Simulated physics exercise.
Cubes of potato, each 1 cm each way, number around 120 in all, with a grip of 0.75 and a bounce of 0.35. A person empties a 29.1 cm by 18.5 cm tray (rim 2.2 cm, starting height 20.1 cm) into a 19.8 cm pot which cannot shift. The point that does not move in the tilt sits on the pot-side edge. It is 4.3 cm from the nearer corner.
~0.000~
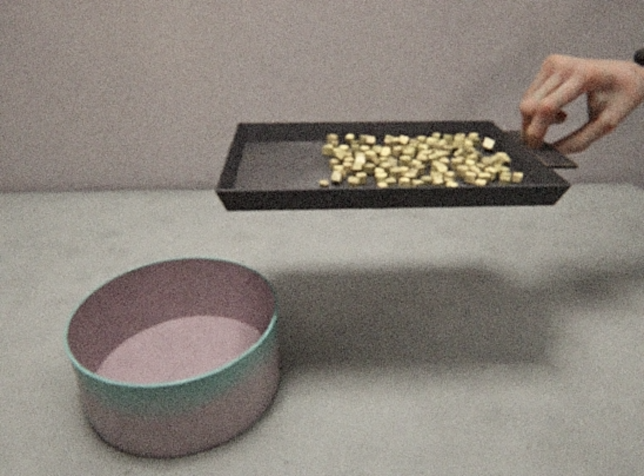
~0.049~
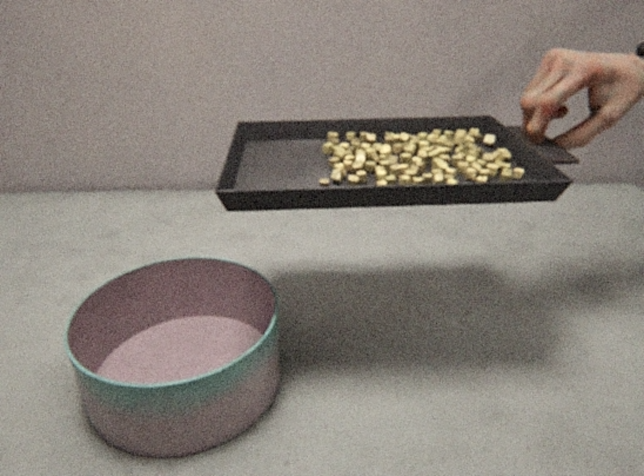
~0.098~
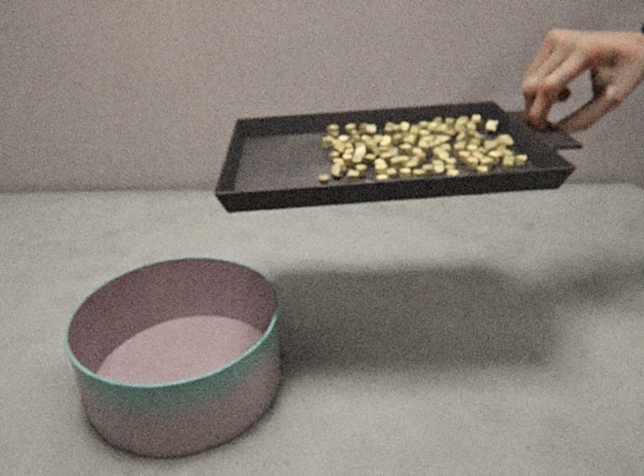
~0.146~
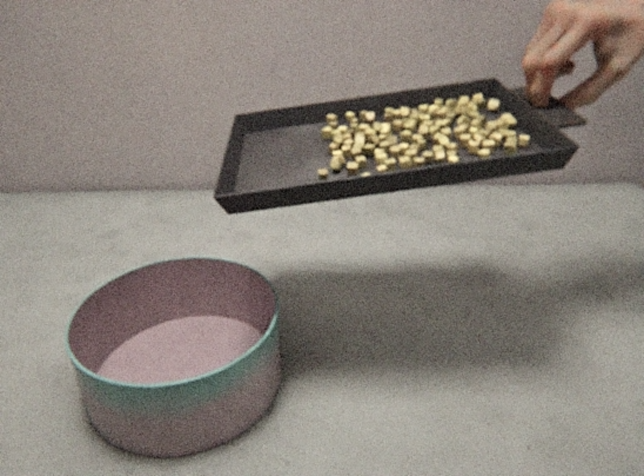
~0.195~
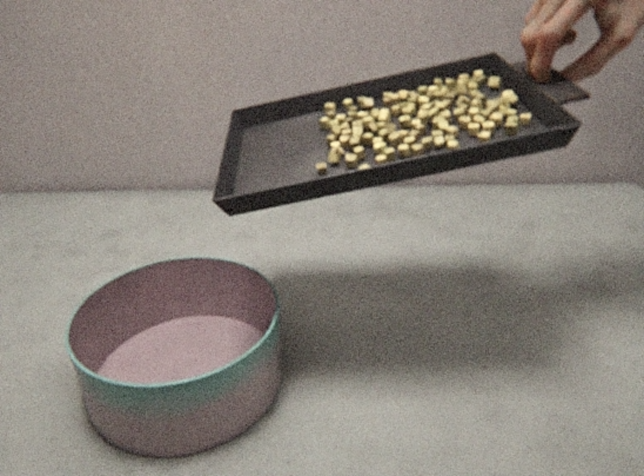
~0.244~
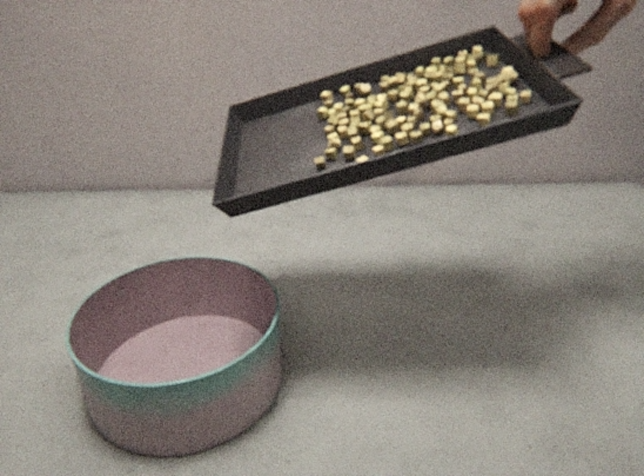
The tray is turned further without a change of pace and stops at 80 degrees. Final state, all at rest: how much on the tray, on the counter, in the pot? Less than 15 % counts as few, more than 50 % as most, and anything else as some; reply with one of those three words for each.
Here it is: Tray: Few, counter: Few, pot: Most.
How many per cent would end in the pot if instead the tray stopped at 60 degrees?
Roughly 70 %.
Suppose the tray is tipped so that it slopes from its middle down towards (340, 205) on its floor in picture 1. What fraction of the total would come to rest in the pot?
50 %.
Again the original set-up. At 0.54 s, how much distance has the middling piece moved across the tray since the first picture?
It has moved some 3 cm from its start.
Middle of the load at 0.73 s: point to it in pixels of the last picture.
At about (235, 180).
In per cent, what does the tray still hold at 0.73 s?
90%, roughly.
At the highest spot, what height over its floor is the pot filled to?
I'd put it at close to 2.0 centimetres.
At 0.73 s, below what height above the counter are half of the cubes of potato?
About 22 centimetres.
After 0.54 s, tilt 50 degrees; the tray holds 100 %, the pot 0 %.
After 0.73 s, tilt 69 degrees; the tray holds 90 %, the pot 0 %.
Then, at 1.05 s, tilt 80 degrees; the tray holds 10 %, the pot 85 %.
At rest (2.0 s), tray 5 %, counter 5 %, pot 90 %.
